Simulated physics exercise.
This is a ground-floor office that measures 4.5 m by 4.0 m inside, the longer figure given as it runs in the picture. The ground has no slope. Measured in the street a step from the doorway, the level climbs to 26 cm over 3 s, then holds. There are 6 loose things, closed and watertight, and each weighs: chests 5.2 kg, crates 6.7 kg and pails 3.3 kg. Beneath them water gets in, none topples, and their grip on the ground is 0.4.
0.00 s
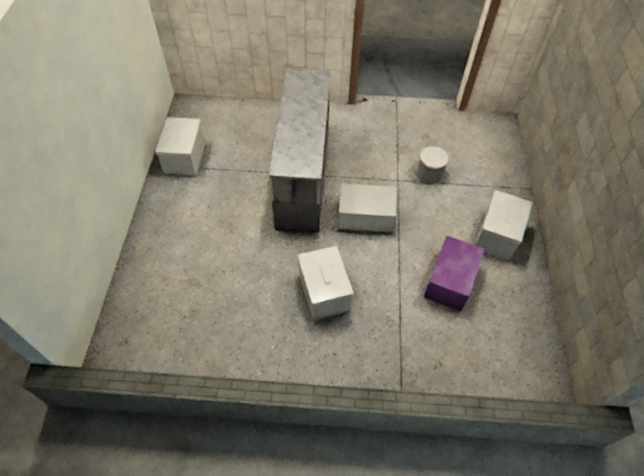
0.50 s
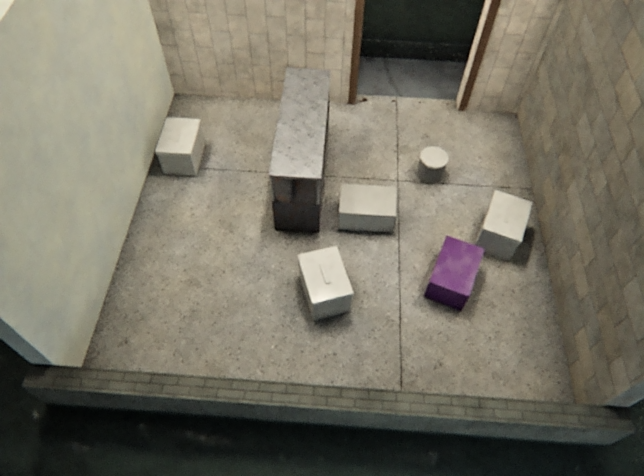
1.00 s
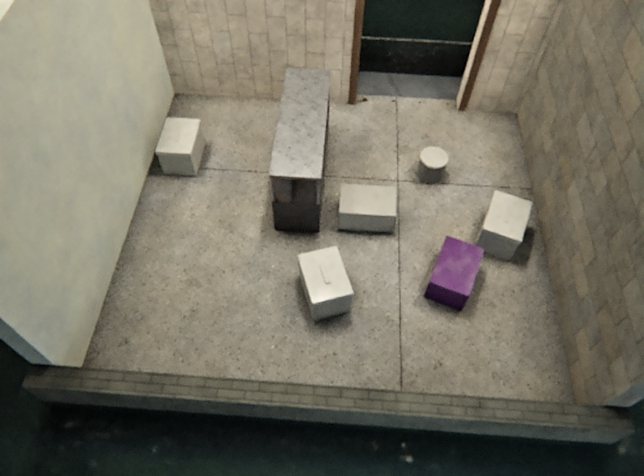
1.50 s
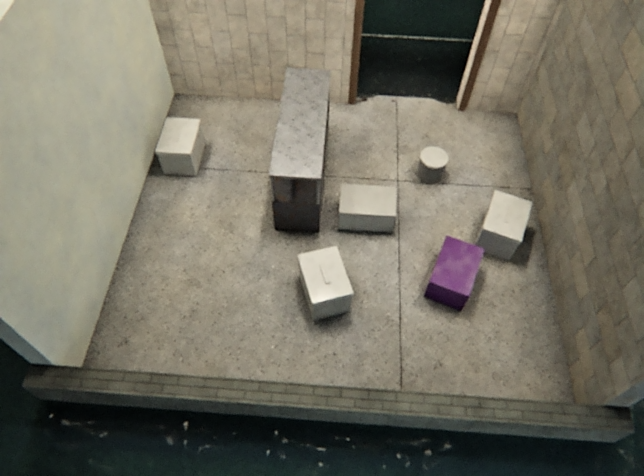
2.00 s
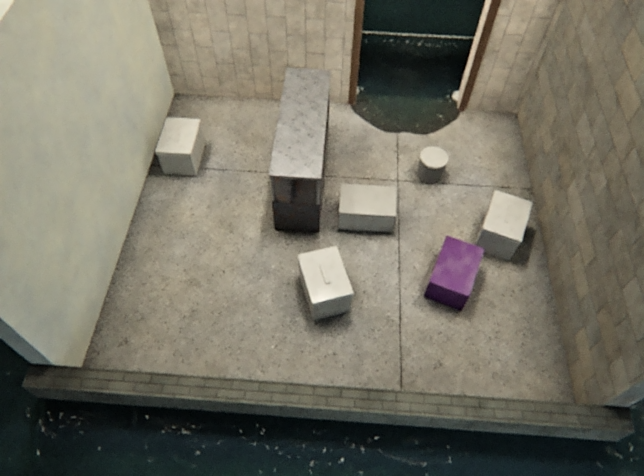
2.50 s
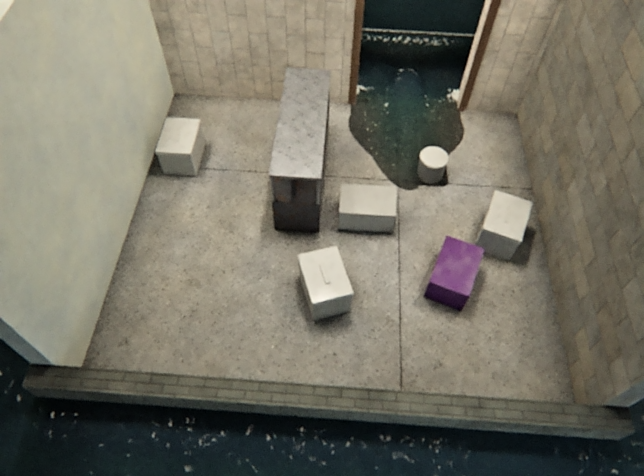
In a walled ground-floor office with pale crates, a purple crate and a small pail, dark water gathers outside, then enters through the doorway at the back and spreads across the floor to the pail, while nothing inside shifts.
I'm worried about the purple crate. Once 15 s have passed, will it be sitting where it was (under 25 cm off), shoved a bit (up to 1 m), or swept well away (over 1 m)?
Displacement: Large.
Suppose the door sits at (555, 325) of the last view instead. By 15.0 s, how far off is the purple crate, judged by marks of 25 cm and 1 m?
Then the purple crate ends far away.
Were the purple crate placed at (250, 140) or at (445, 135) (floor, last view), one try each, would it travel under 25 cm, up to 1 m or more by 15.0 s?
The first time it wanders a bit, the second time it wanders far off.
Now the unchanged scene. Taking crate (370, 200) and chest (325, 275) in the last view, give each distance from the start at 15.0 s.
They sit 150 cm and 250 cm away, in the order given.
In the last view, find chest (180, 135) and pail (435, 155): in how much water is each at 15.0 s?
Close to 21 and 20 centimetres.
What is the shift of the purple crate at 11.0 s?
I'd guess some 120 cm by then.
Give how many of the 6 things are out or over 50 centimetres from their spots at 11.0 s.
At that moment it comes to 6.
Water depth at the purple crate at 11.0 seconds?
The depth there is around 18 cm.
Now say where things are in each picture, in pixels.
The first frame shows the purple crate at (458, 265), on the bottom; 0.0 m2 under water; 0 of 6 have shifted.
The second frame shows the purple crate at (458, 265), on the bottom; water covers 0.0 m2; 0 of 6 have shifted.
The third frame shows the purple crate at (458, 265), on the bottom; water covers 0.0 m2; 0 of 6 have shifted.
The fourth frame shows the purple crate at (458, 265), on the bottom; water covers 0.0 m2; 0 of 6 have shifted.
The fifth frame shows the purple crate at (458, 265), on the bottom; 0.5 m2 under water; 0 of 6 have shifted.
The sixth frame shows the purple crate at (458, 265) rests on the ground; 1.4 m2 under water; 0 of 6 have shifted.
After 3.5 s the purple crate is near (458, 265), 0.0 m from its start, aground; 0 afloat.
After 6.8 s the purple crate is near (503, 359), 1.0 m from its start, afloat; 5 afloat.
After 11.0 s the purple crate is near (431, 358), 1.1 m from its start, afloat; 6 afloat.
After 15.0 s the purple crate is near (347, 362), 1.6 m from its start, afloat; 6 afloat.
